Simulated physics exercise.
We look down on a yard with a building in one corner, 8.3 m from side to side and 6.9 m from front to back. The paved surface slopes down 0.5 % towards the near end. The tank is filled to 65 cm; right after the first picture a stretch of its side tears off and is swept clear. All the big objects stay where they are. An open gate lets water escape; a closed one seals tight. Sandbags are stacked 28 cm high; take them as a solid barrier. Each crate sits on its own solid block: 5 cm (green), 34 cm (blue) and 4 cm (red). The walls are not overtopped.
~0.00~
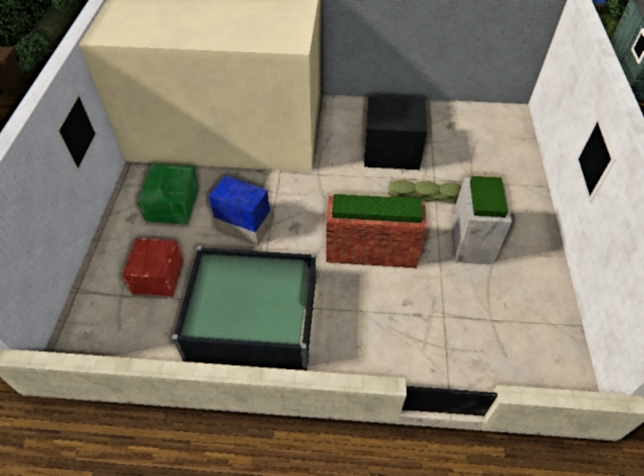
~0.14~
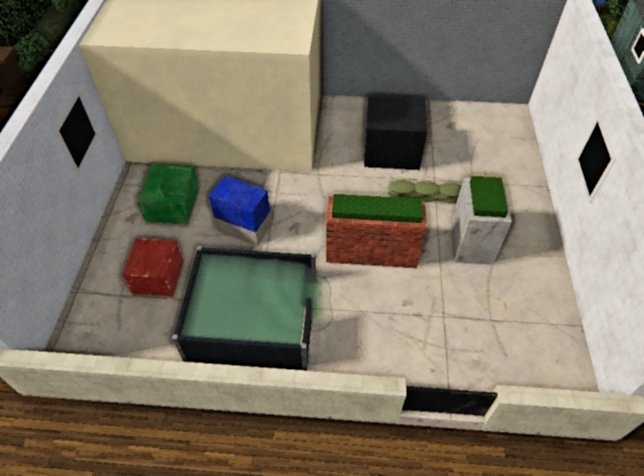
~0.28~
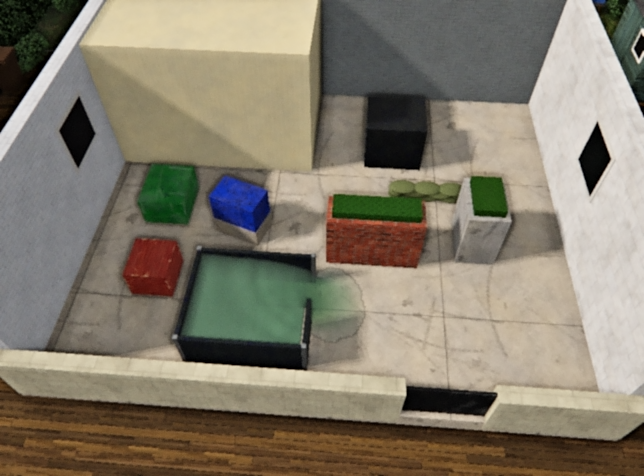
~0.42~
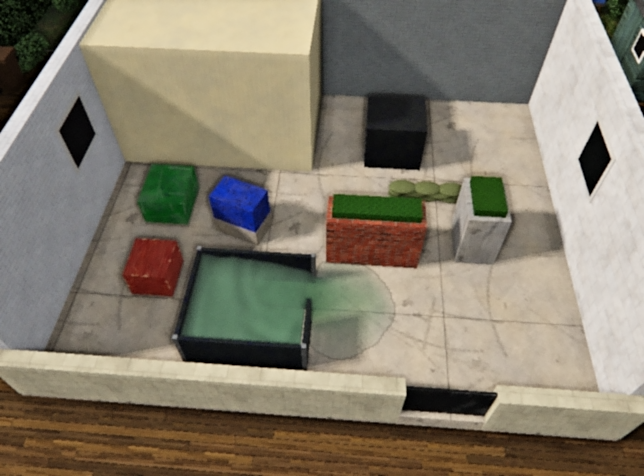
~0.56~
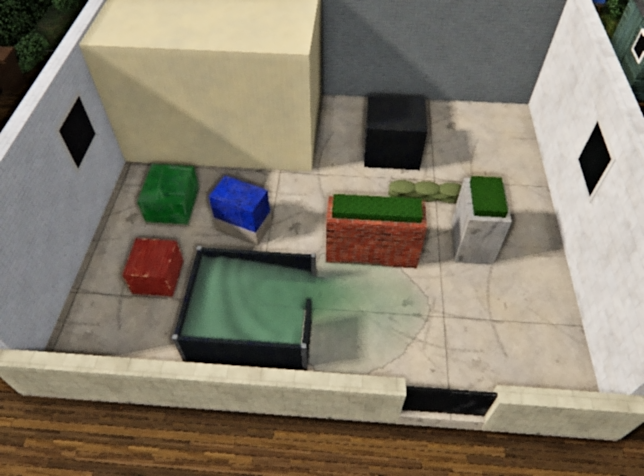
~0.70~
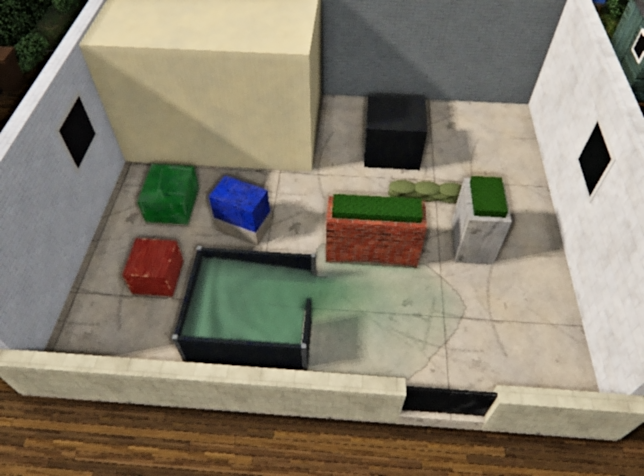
Greenish water poured out through a gap in the right side of the dark-framed tank, fanning across the paved floor past the front of the brick block while the level inside the tank dropped slightly.
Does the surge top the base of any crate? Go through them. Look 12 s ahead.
One by one: The green crate keeps dry; the blue crate escapes dry; the red crate keeps dry.
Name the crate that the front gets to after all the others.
The green one.
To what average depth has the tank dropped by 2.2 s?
Some 34 cm.
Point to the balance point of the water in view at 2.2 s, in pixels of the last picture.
Near (369, 317).
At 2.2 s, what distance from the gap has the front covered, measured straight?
About 4.8 m.
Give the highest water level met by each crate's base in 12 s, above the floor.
In cm: Green 1, blue 3, red 2.
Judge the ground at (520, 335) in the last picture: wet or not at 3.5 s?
It is wet.
After 1.4 s water covers 20 % of the floor and is deepest (30 cm) near (322, 297); green plinth not reached, blue plinth not reached, red plinth not reached.
After 2.2 s water covers 25 % of the floor and is deepest (31 cm) near (605, 414); green plinth not reached, blue plinth not reached, red plinth not reached.
After 3.5 s water covers 35 % of the floor and is deepest (24 cm) near (605, 414); green plinth not reached, blue plinth reached, red plinth not reached.
After 7.0 s water covers 55 % of the floor and is deepest (12 cm) near (438, 402); green plinth not reached, blue plinth reached, red plinth reached.
After 12.0 s water covers 85 % of the floor and is deepest (8 cm) near (438, 402); highest at the green plinth 1 cm, highest at the blue plinth 3 cm, highest at the red plinth 2 cm.
